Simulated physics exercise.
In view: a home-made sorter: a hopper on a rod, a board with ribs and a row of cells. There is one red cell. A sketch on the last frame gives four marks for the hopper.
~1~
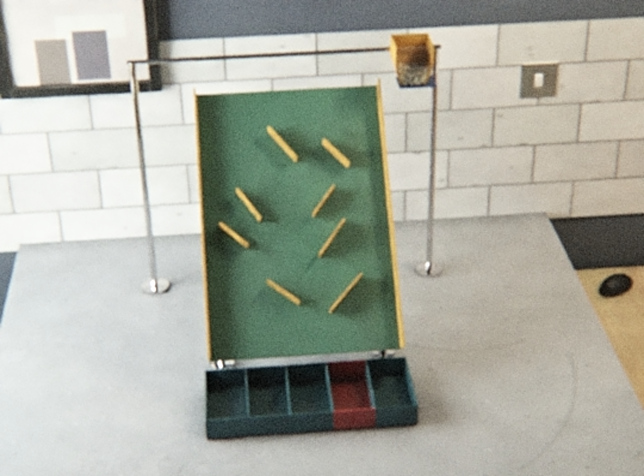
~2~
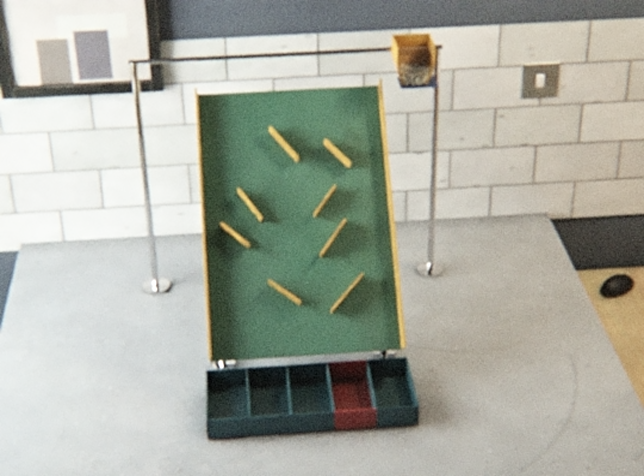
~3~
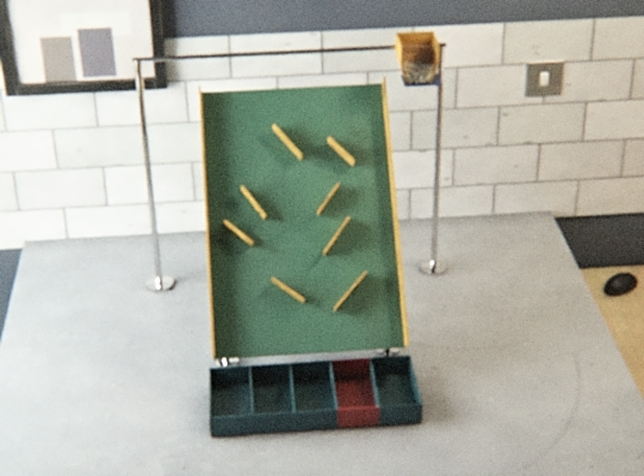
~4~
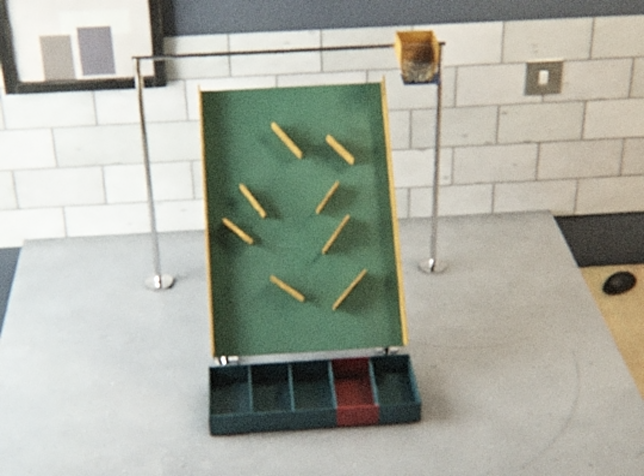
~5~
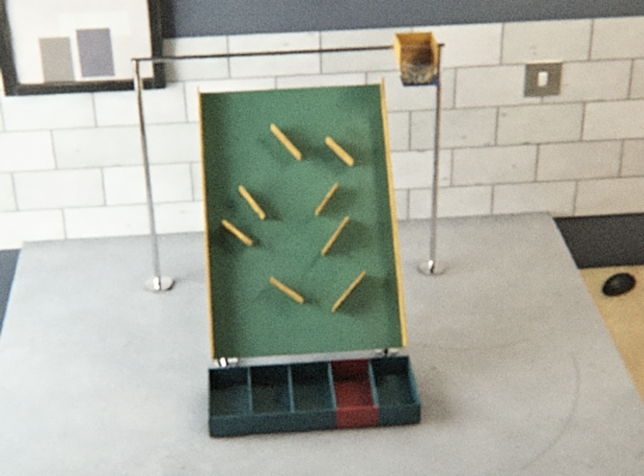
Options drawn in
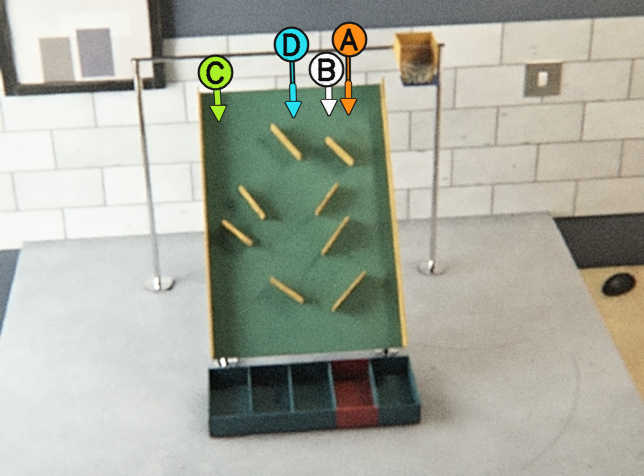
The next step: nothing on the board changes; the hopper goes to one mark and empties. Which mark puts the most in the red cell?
Use mark D.
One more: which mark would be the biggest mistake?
A.
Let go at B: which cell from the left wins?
It is the fifth one.
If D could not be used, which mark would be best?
C it is.
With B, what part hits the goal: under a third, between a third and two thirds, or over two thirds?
Mark B gives under a third.
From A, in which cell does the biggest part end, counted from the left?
The fifth.
On the marked copy, mark A meets the board at (348, 108); mark B meets the board at (329, 109); mark C meets the board at (218, 115); mark D meets the board at (293, 111).
If A is chosen, a stray few in the red cell, nearly all in other cells, a stray few outside the box.
If B is chosen, about a quarter in the red cell, most in other cells, a stray few outside the box.
If C is chosen, about a third in the red cell, about half in other cells, a small part outside the box.
If D is chosen, about half in the red cell, about a third in other cells, a small part held on the board.
